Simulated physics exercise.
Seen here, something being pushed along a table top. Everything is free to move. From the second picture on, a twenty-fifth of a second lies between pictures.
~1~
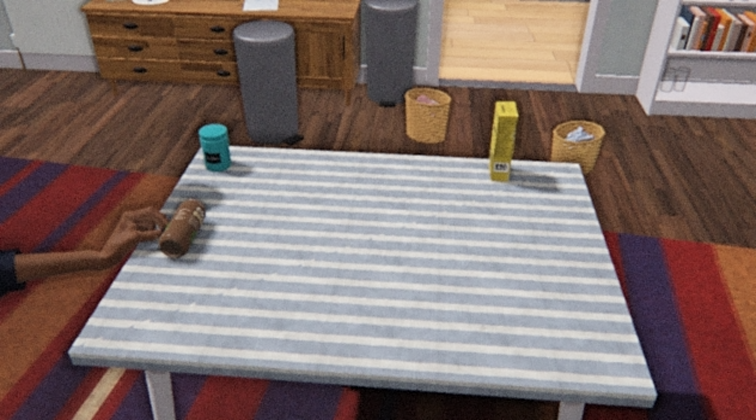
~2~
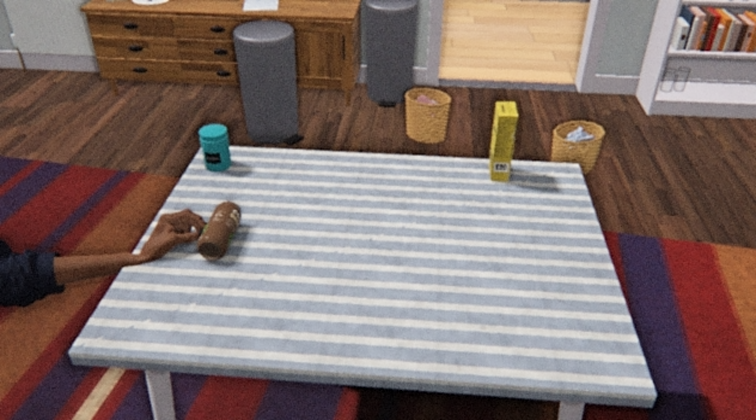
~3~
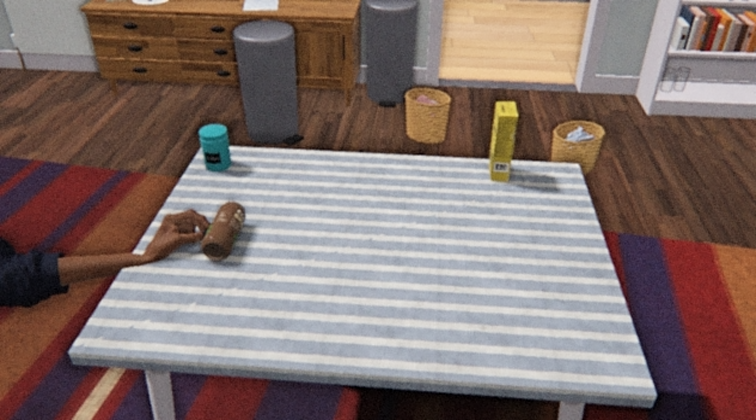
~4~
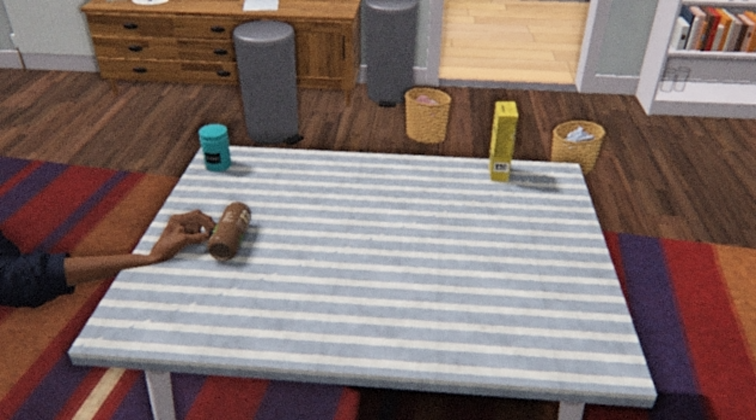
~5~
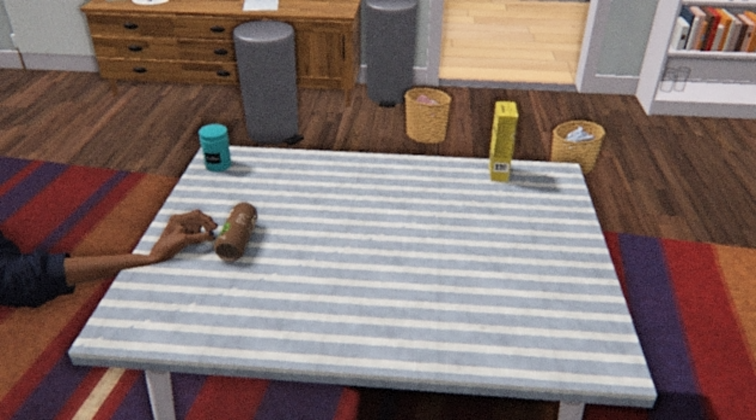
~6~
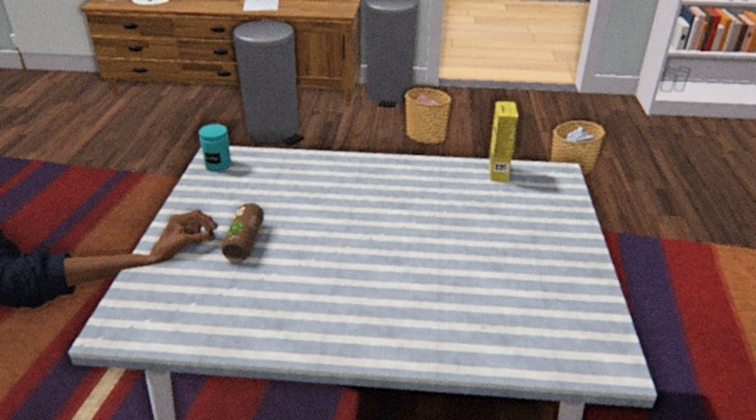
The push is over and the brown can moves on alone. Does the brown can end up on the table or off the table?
The brown can remains on top.
Then, 0.20 s after the last picture, brown can rolled about its own width near (273, 233).
Then, 0.40 s after the last picture, brown can rolled well along near (299, 235).
Then, 0.60 s after the last picture, brown can rolled well along near (320, 236).
Then, 1.00 s after the last picture, brown can rolled well along near (349, 238).
At rest, moved from the start, brown can. Seen from the same camera at the end, brown can near (359, 238).
